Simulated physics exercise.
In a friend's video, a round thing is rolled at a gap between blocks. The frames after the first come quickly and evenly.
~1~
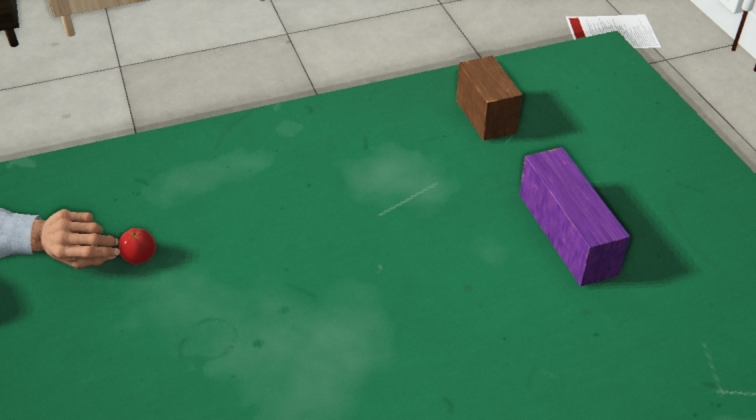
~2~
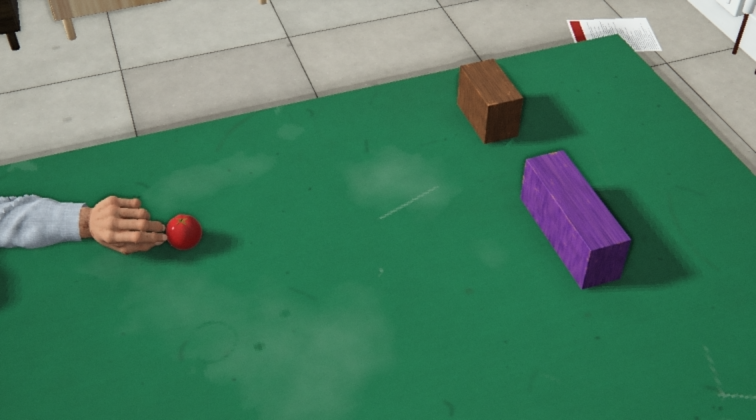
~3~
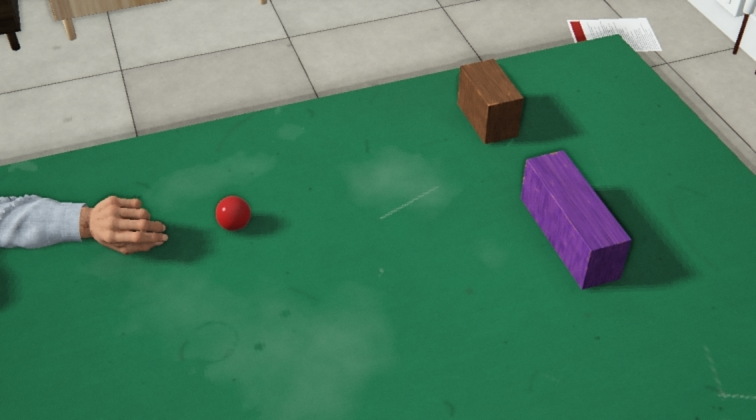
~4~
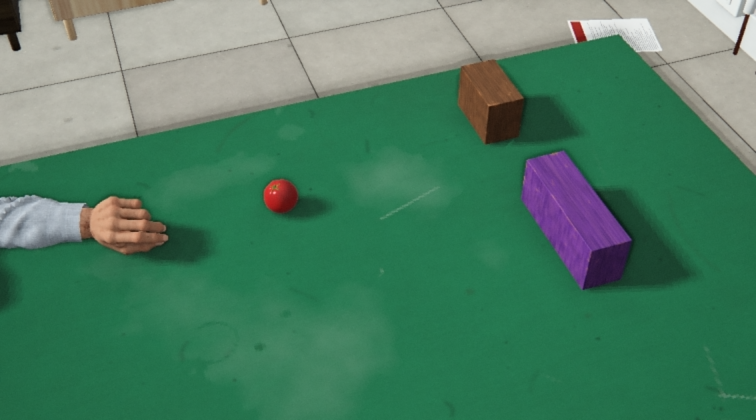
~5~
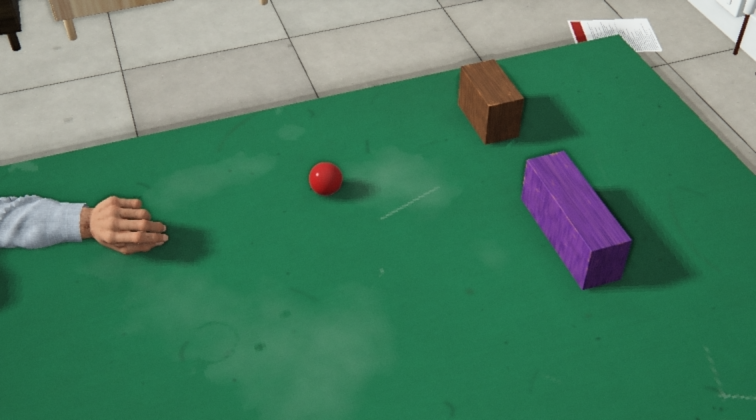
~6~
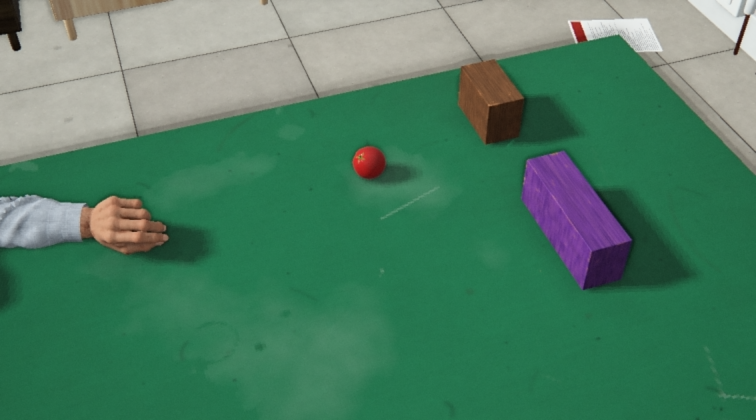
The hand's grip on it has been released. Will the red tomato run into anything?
My bet is it is checked by the obstacles.
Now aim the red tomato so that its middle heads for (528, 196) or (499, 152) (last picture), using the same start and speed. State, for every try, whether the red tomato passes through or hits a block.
Try one: It meets a block; try two: It crosses the gap.
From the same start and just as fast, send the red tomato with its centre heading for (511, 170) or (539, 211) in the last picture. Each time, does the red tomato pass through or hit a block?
First it clears the opening, then it gets blocked.
Then, 0.30 s after the last picture, red tomato coming back near (434, 122).
Then, 0.82 s after the last picture, red tomato coming back near (370, 102).
Then, 1.28 s after the last picture, red tomato coming back near (323, 87).
By the end, the red tomato is stopped.
